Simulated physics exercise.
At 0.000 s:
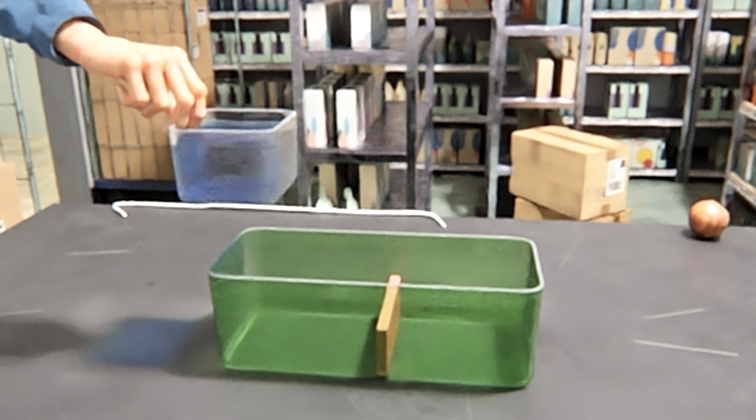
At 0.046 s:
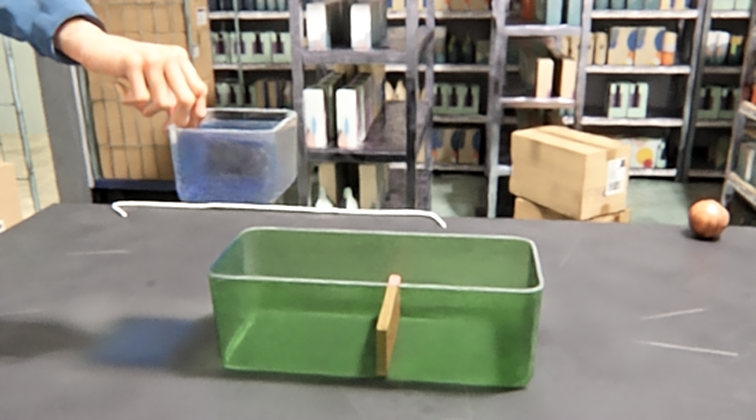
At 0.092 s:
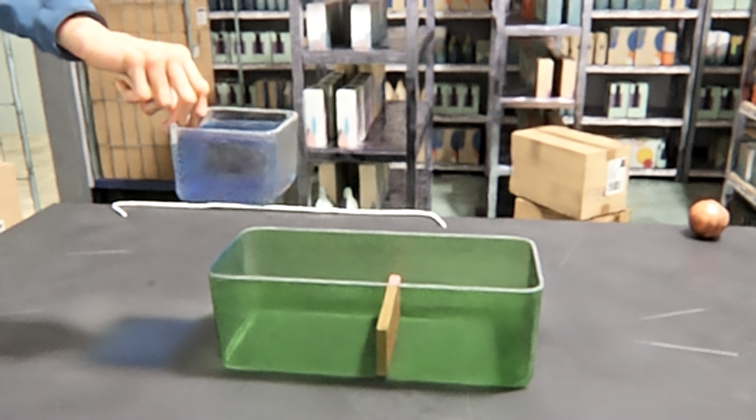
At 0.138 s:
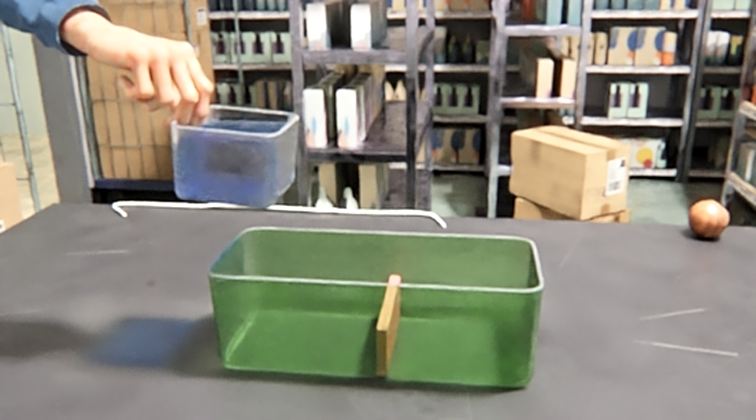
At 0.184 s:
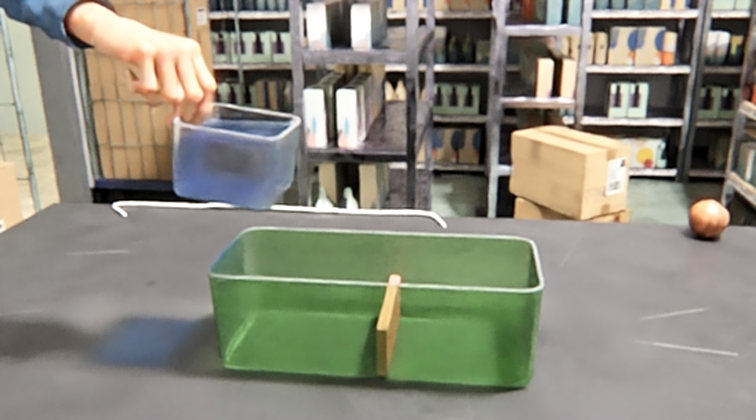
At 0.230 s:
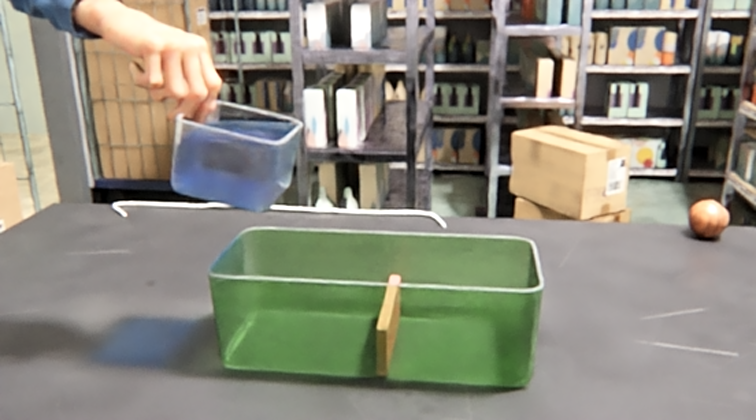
Storage room with shelves, a hand gently tilting a blue-tinted tub of water rightward above an empty, divided green basin.
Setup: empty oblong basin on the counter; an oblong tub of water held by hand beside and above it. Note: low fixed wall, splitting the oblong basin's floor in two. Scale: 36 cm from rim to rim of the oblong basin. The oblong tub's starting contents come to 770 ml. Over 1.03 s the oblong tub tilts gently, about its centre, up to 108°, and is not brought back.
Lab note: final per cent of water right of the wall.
Approx. 2 %.
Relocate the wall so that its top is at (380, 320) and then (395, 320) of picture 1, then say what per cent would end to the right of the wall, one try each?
First try about 20 %, second try about 15 %.
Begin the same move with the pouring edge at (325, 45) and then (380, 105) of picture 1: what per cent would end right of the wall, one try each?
The first try gives around 75 percent, the second around 95 percent.
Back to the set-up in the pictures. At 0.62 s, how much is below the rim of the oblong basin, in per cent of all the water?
At that time the basin holds about 14 per cent of the liquid.
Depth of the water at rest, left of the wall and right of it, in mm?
Depths at rest: Left around 30 mm, right around 0 mm.
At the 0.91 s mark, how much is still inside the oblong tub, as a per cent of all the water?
I'd say some 10 per cent remains.
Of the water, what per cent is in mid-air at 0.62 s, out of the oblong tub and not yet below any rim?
28 %.
By 0.62 s the tilt is 71° and 58 per cent is still to pour, 14 is left of the wall and 0 right of it.
By 0.91 s the tilt is 104° and 11 per cent is still to pour, 81 is left of the wall and 1 right of it.
By 1.21 s the tilt is 108° and 0 per cent is still to pour, 96 is left of the wall and 2 right of it.
By 1.53 s the tilt is 108° and 0 per cent is still to pour, 97 is left of the wall and 2 right of it.
At rest 97 per cent lies left of the wall, 2 right of it and 1 outside.
